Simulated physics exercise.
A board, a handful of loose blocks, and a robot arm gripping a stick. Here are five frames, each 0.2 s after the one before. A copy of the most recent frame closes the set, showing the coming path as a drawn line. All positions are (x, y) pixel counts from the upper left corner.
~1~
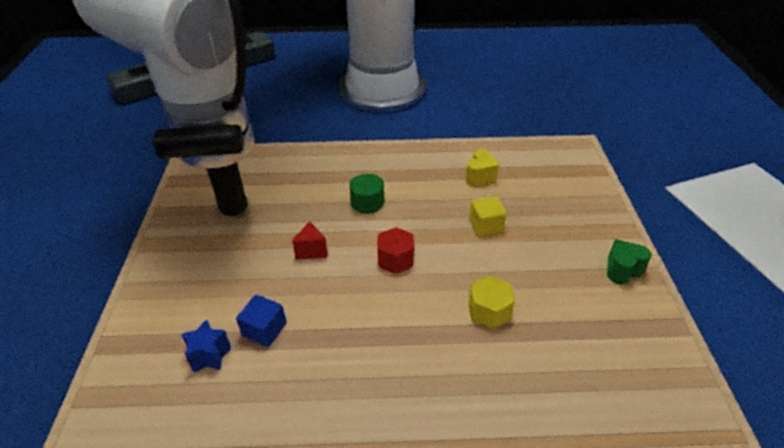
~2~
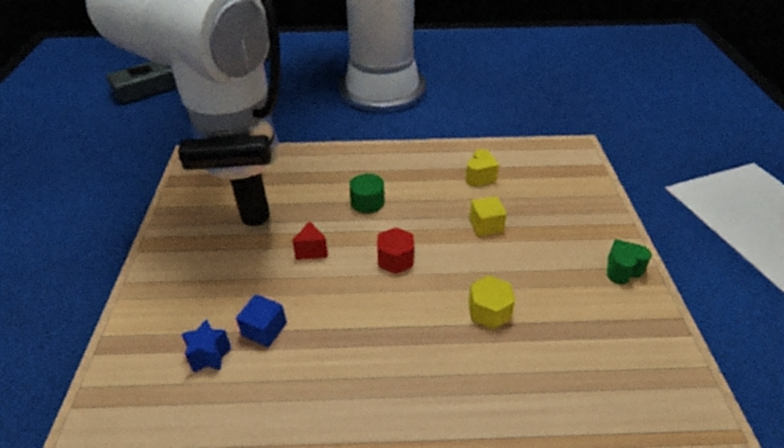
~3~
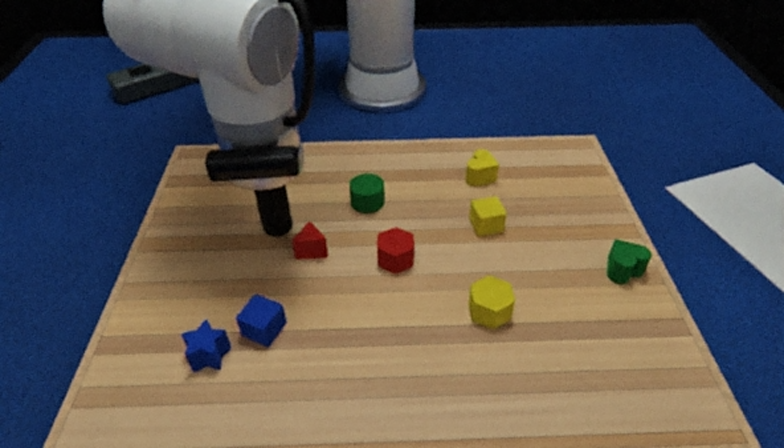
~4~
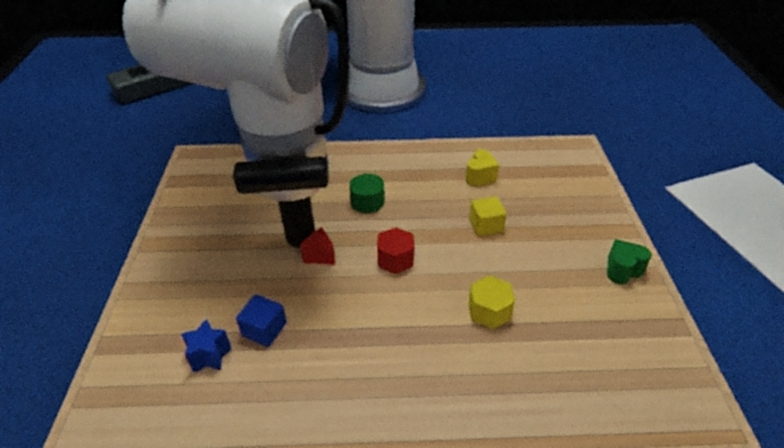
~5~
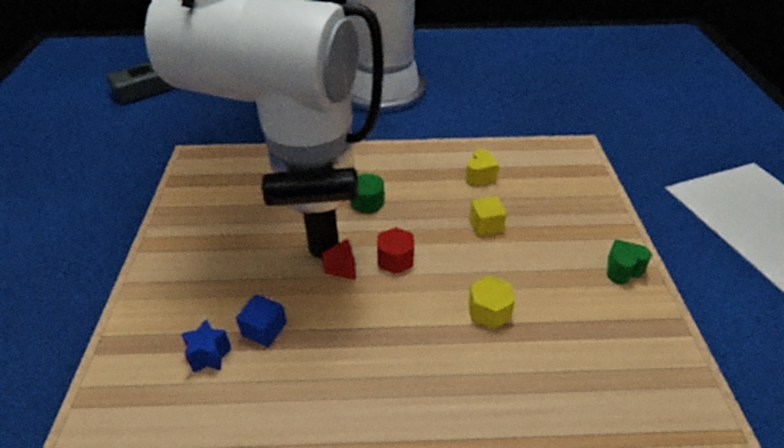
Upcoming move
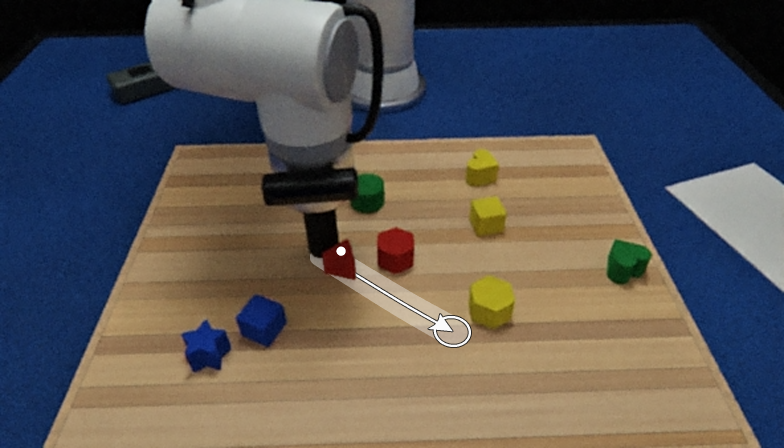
The video shows a robot arm holding a black stick above a wooden board of colored blocks, moving it right and slightly toward the viewer until it pushes the red triangular block a short way in that direction.
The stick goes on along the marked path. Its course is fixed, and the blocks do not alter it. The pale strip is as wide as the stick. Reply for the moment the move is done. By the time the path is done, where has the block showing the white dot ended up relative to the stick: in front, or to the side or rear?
In the end it is ahead.
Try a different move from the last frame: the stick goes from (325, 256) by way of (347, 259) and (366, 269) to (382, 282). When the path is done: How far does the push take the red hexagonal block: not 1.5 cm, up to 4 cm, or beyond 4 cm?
Final distance: Less than 1.5 cm.
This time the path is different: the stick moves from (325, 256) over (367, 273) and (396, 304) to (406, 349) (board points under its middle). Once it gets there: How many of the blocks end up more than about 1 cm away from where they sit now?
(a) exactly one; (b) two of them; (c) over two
a - exactly one.
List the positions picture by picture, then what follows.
The first picture shows stick's lower end at (234, 208); red triangular block at (309, 233); yellow hexagonal block at (493, 292).
The second picture shows stick at (256, 218); blocks still.
The third picture shows stick at (278, 228); blocks still.
The fourth picture shows stick at (301, 238); red triangular block at (318, 239).
The fifth picture shows stick at (324, 249); red triangular block at (341, 251); yellow hexagonal block at (493, 292).
Drawn move, from (325, 256) directly to (452, 331); the dot is on the red triangular block.
The first path, step by step. One third of the way, stick at (364, 273); red triangular block at (383, 276).
Two thirds of the way, stick at (406, 298); red triangular block at (428, 303).
At the end, stick at (453, 324); red triangular block at (477, 333); yellow hexagonal block still.
